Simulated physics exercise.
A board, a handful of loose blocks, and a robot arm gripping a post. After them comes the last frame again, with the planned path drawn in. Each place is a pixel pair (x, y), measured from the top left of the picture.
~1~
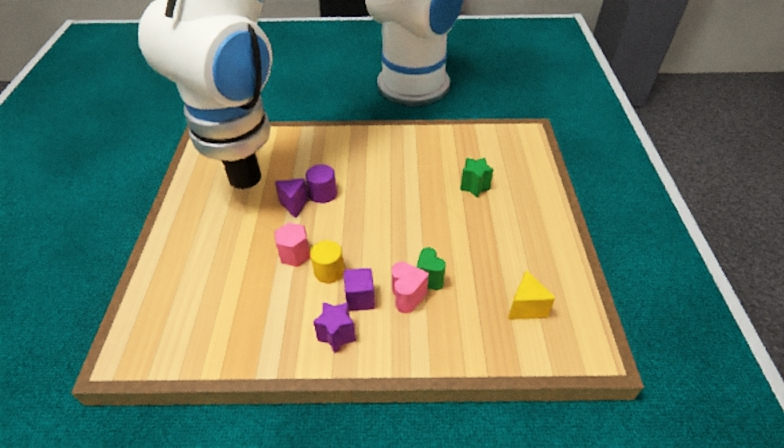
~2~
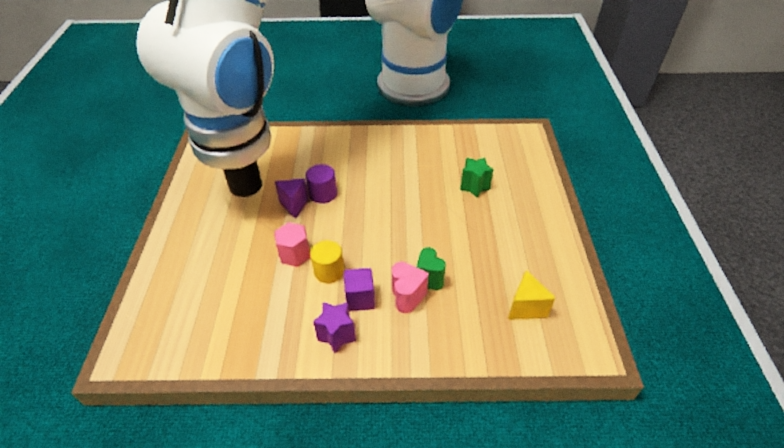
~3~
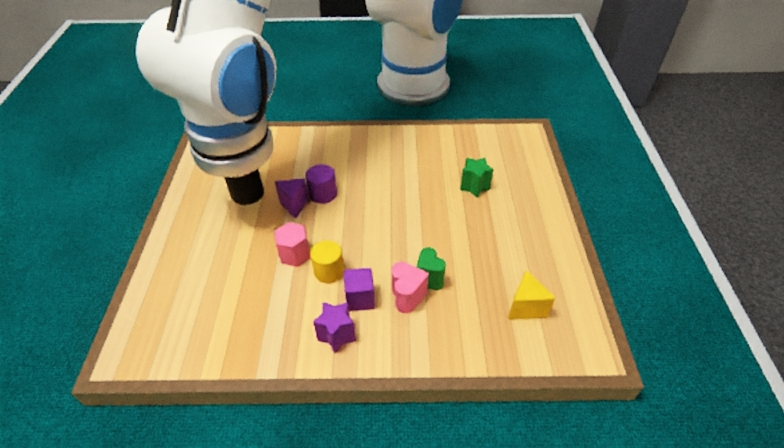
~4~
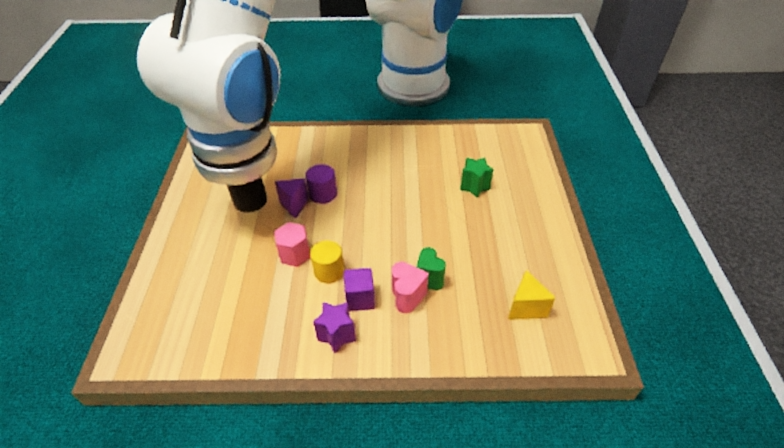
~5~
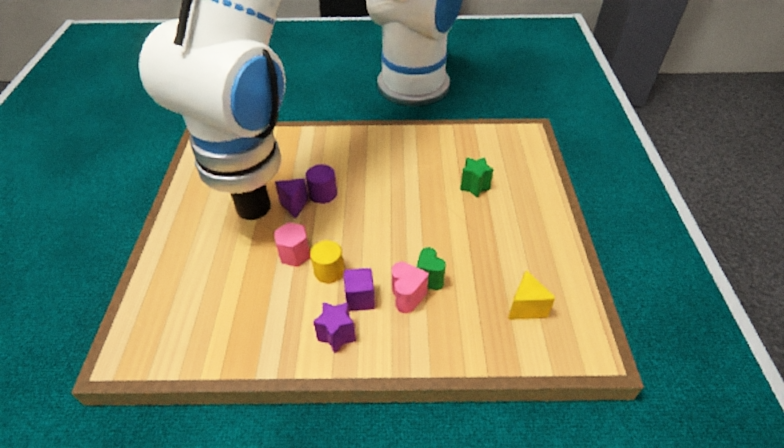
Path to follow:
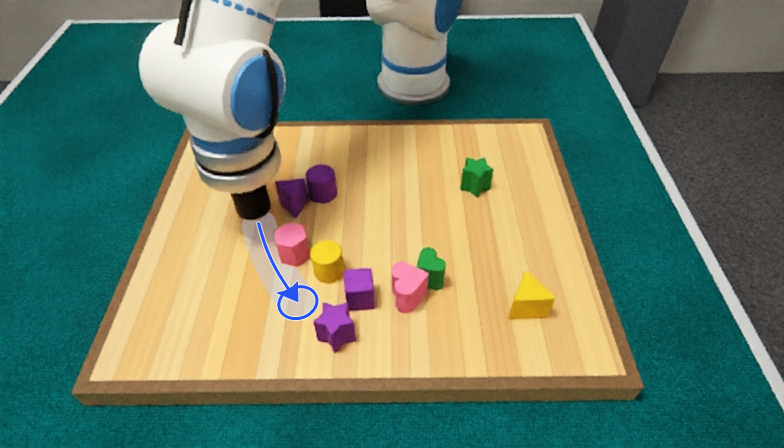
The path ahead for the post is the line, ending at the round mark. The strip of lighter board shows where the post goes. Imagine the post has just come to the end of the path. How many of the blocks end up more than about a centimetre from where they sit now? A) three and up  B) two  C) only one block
B
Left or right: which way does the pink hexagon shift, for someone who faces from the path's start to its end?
Shifted left.
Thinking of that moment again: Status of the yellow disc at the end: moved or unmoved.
Once the path is done, it is somewhere new.
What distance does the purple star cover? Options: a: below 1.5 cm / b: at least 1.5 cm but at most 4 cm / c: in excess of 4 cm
The correct letter is a.
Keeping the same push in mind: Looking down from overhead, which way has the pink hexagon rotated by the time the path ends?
Answer: Against the clock.
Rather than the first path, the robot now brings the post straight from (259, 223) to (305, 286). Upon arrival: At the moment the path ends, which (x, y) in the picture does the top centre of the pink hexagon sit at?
That would be at about pixel (338, 265).
Drawn move, from (259, 223) via (267, 249) and (280, 275), ending at (298, 302).
On the path given first. One third of the way, post at (262, 234); pink hexagon at (293, 236).
Two thirds of the way, post at (276, 261); pink hexagon at (310, 246), turned 85° anticlockwise; yellow disc at (340, 252).
At the end, post at (294, 288); purple triangular piece still; pink hexagon at (310, 246), turned 90° anticlockwise; yellow disc at (341, 252); purple star still.
